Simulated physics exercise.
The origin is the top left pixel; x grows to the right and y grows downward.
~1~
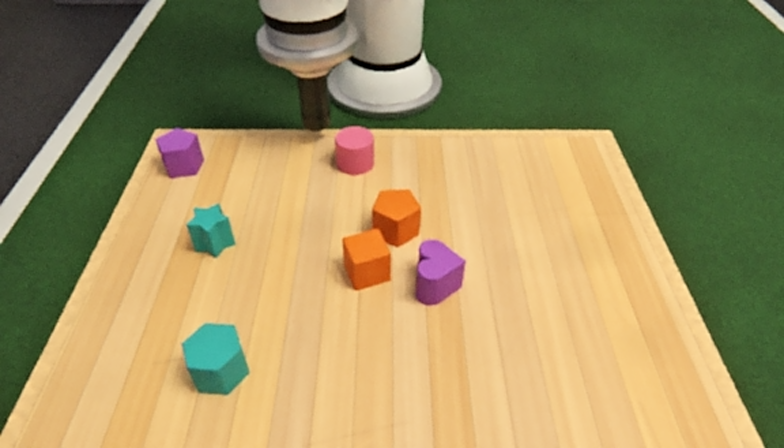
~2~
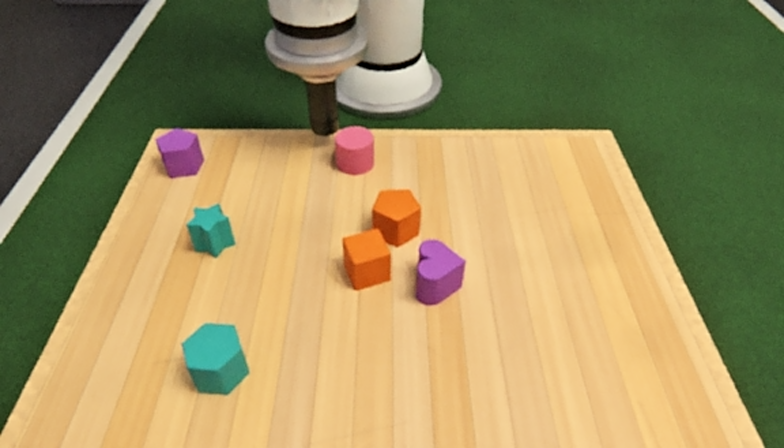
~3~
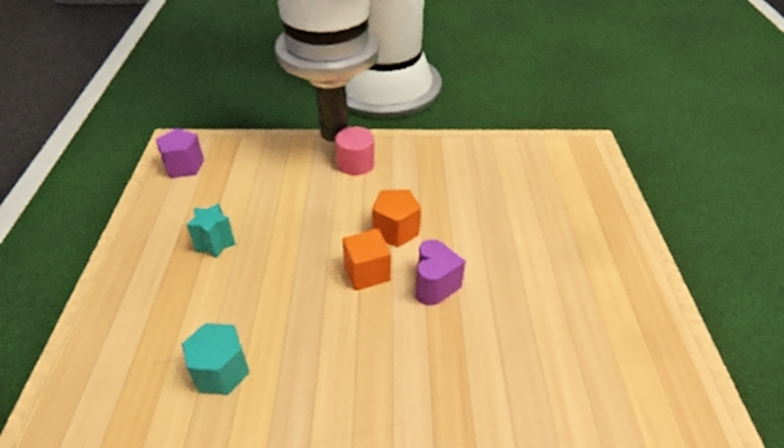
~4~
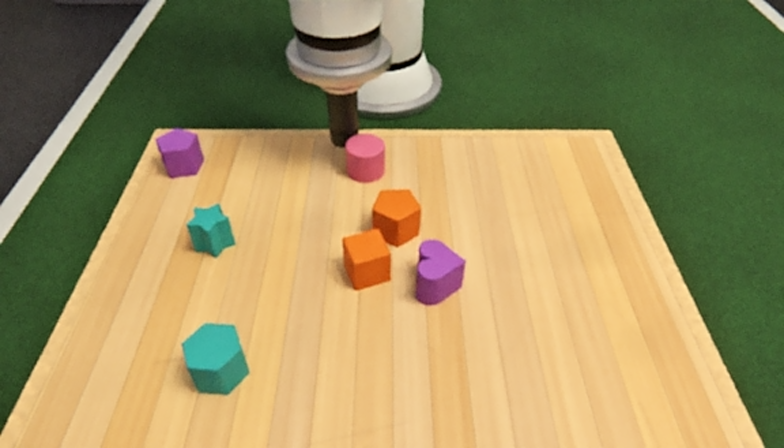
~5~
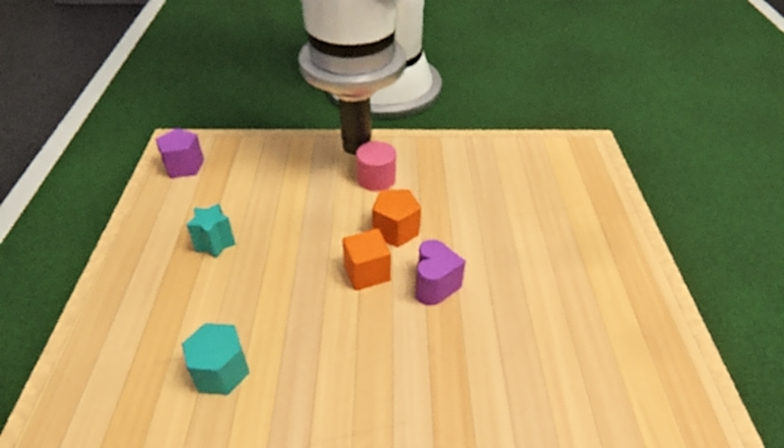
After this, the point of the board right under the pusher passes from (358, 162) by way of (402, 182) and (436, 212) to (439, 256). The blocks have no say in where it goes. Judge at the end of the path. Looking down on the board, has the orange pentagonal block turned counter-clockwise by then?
No, that is not what happens.
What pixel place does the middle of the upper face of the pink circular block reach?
Located at (427, 256).
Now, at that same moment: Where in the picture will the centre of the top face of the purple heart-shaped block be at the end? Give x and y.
The middle of its upper face will lie at (433, 292).
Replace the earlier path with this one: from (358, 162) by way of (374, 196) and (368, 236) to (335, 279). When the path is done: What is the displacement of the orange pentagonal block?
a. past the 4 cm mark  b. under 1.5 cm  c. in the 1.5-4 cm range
My answer is option c.
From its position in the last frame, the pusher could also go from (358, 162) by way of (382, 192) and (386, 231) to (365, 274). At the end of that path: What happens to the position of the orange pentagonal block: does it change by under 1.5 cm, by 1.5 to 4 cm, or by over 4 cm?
Shift of over 4 cm.
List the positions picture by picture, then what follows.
Tip of the pusher at (317, 124), middles of tops, orange square block at (366, 245), pink circular block at (354, 137), orange pentagonal block at (396, 203), purple heart-shaped block at (438, 258), in the first frame.
Pusher at (325, 129), nothing pushed, in the second frame.
Pusher at (335, 134), nothing pushed, in the third frame.
Pusher at (345, 140), pink circular block at (365, 144), in the fourth frame.
Pusher at (357, 147), orange square block at (366, 245), pink circular block at (376, 152), orange pentagonal block at (396, 203), purple heart-shaped block at (438, 258), in the fifth frame.
The first path, step by step. One third of the way, pusher at (403, 167); pink circular block at (410, 178); orange pentagonal block at (397, 205).
Two thirds of the way, pusher at (438, 197); orange square block at (362, 246), turned 15° anticlockwise; pink circular block at (435, 211); orange pentagonal block at (394, 222), turned 75° clockwise.
At the end, pusher at (441, 241); orange square block at (359, 246), turned 15° anticlockwise; pink circular block at (427, 256); orange pentagonal block at (391, 225), turned 95° clockwise; purple heart-shaped block at (433, 292), turned 45° anticlockwise.
